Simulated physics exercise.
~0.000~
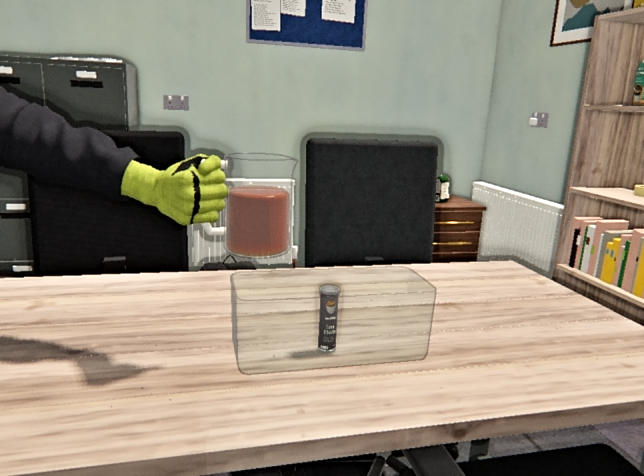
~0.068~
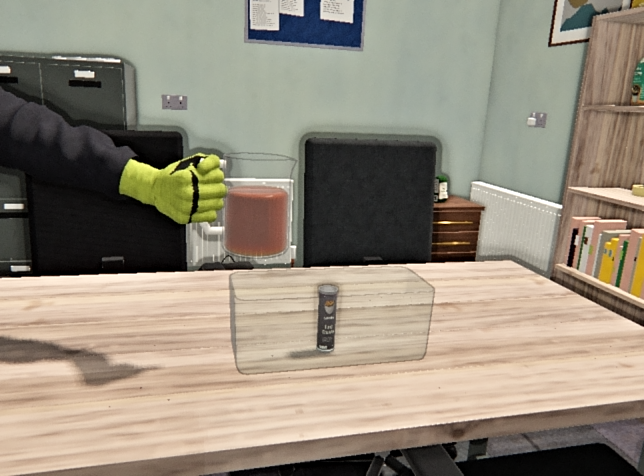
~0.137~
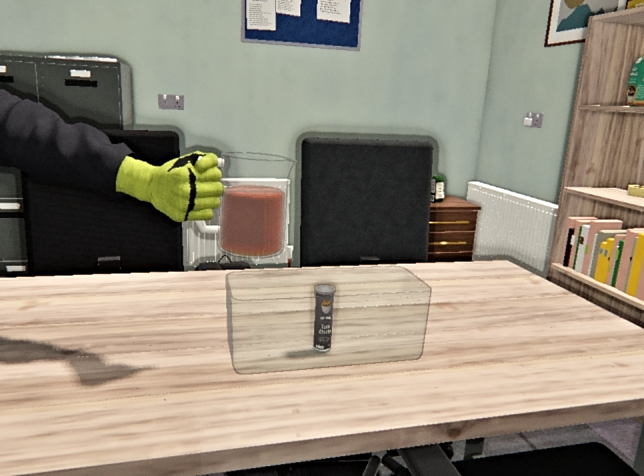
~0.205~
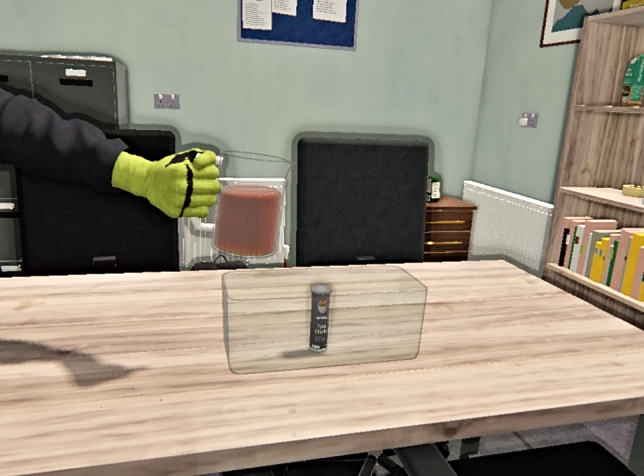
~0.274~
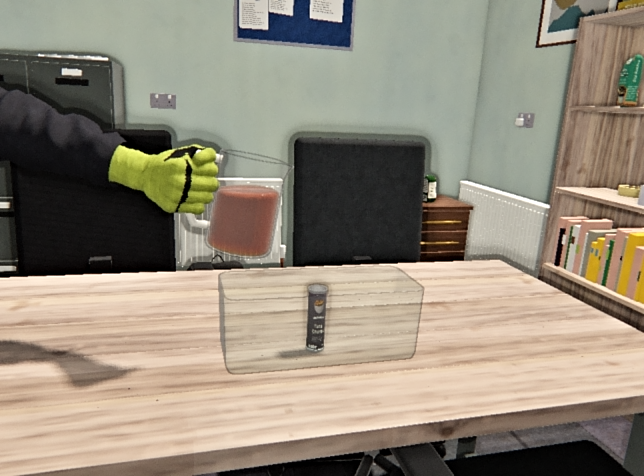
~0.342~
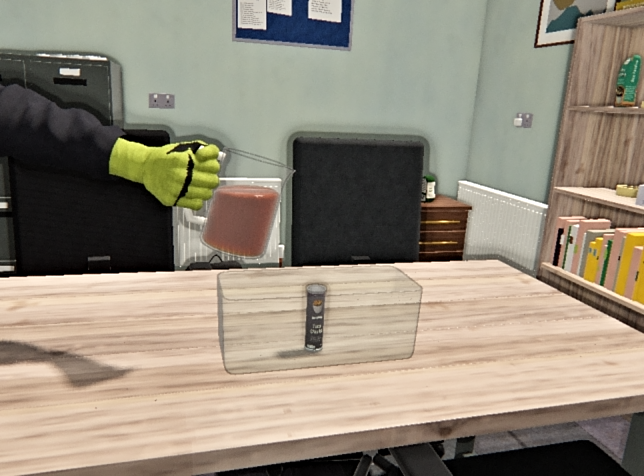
In an office, a green-gloved hand held a clear jug of reddish-brown tea above a wooden table, over a clear oblong basin with a small closed tin inside, then gradually tilted it slightly to the right.
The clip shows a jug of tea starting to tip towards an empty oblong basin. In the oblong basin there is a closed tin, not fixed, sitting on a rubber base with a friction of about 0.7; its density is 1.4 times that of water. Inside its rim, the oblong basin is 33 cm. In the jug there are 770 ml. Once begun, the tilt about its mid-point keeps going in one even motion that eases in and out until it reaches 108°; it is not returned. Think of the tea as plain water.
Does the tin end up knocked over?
It is not upset.
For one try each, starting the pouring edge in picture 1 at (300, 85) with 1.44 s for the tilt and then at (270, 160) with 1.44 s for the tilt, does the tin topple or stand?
Trial 1 - tin stays standing; trial 2 - tin tips.
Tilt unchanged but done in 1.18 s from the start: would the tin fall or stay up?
In that case the tin stays vertical.
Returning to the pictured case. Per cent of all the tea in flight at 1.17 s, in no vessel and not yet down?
Near 20 in a hundred.
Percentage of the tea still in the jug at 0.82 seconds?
Around 96 percent.
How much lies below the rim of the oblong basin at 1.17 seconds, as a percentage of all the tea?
Near 34 per cent of the total.
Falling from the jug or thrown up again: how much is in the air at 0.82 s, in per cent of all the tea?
Estimate: About 3 % of all of it.
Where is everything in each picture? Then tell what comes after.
It leans 0°; its right rim is at (299, 159); the tea meets the walls at (226, 190) and (289, 191); the oblong basin's rim runs from (234, 287) to (423, 279); the tin's top is at (330, 292), in the first picture.
It leans 1°; its right rim is at (298, 159); the tea meets the walls at (224, 190) and (287, 190), in the second picture.
It leans 2°; its right rim is at (296, 160); the tea meets the walls at (222, 191) and (284, 190), in the third picture.
It leans 5°; its right rim is at (294, 162); the tea meets the walls at (218, 191) and (281, 191), in the fourth picture.
It leans 9°; its right rim is at (293, 165); the tea meets the walls at (215, 190) and (278, 190), in the fifth picture.
It leans 14°; its right rim is at (295, 169); the tea meets the walls at (212, 194) and (278, 191), in the sixth picture.
After 0.82 s the tilt is 66° and 97 per cent is still to pour; the tin stands where it began.
After 1.17 s the tilt is 99° and 46 per cent is still to pour; the tin stands where it began.
After 1.54 s the tilt is 108° and 5 per cent is still to pour; the tin stands where it began.
After 1.94 s the tilt is 108° and 0 per cent is still to pour; the tin stands where it began.
In the end the tin stands where it began.
